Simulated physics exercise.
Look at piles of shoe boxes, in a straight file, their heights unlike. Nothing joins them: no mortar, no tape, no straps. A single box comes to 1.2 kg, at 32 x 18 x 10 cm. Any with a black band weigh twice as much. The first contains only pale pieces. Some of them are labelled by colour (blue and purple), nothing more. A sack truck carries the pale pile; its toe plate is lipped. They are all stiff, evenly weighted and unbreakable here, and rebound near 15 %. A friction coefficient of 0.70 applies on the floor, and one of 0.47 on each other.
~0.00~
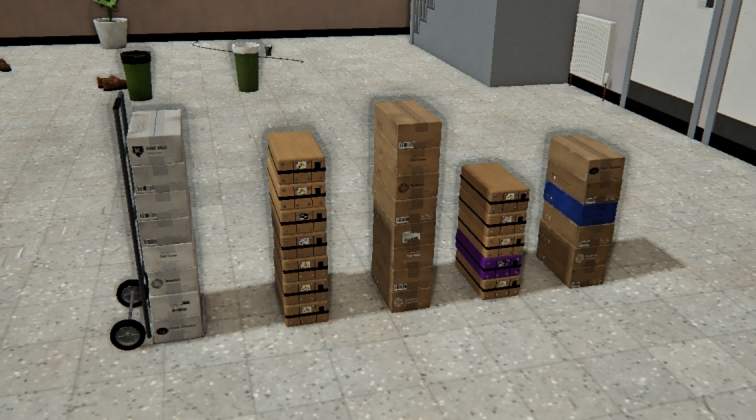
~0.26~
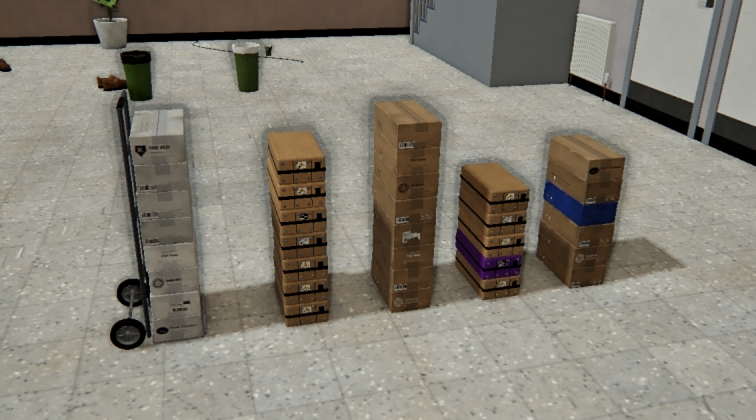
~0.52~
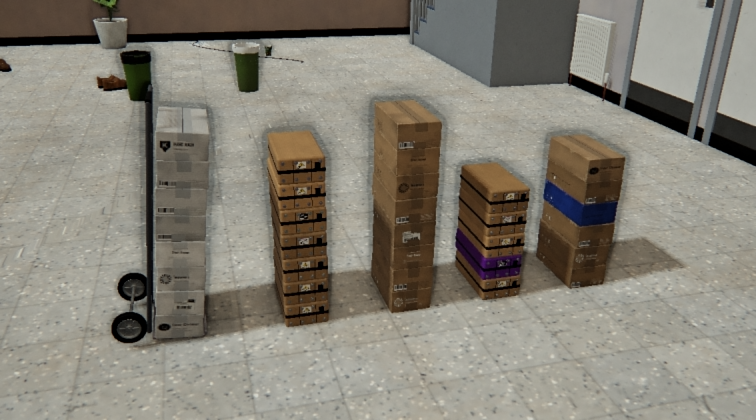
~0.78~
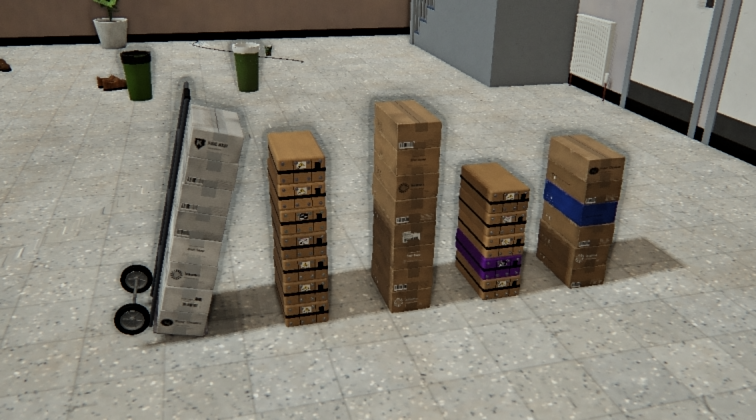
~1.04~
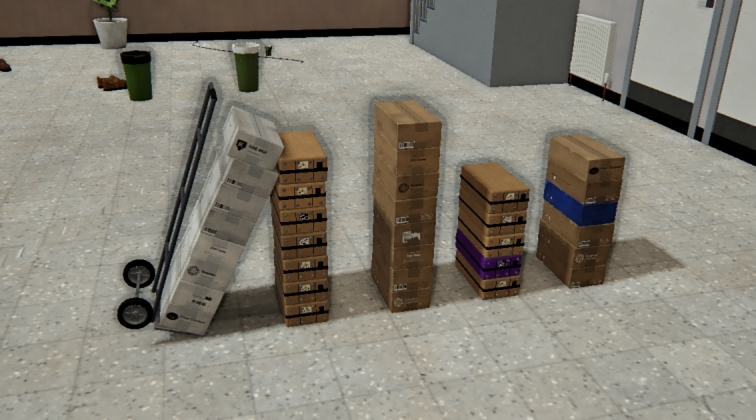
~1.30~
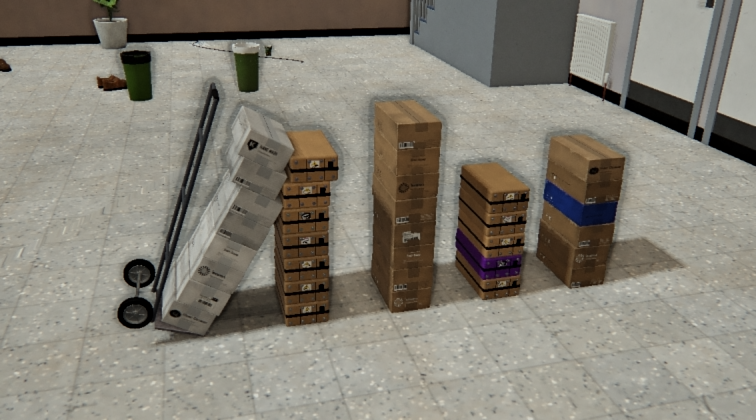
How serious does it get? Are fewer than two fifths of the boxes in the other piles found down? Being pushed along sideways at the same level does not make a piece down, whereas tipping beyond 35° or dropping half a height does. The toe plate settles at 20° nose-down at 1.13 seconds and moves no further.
Yes.
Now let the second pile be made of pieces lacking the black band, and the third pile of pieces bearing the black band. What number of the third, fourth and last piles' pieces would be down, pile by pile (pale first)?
In that case third 8, fourth 4, last 6.
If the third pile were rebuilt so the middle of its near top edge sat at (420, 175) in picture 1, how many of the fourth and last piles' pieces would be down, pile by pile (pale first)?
Down by pile: Fourth 0, last 0.
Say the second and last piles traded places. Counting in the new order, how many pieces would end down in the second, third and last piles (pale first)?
Second 6, third 2, last 0.
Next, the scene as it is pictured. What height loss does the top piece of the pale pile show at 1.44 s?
About 5 cm.
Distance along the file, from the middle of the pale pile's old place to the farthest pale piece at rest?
Distance along: Near 35 cm.
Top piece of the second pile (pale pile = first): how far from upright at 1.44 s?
Roughly 0 degrees.
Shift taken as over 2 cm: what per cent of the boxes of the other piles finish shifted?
5 percent of them have shifted.
Around 1.44 s, 0 of the pale pile down; none of the 26 other boxes down, 2 disturbed.
Finally (2.2 s), 0 of the pale pile down; none of the 26 other boxes down, 2 disturbed; purple box unmoved; blue box unmoved. That is 0 per cent. Seen by the last camera, middles, purple box near (487, 251), blue box near (579, 200).
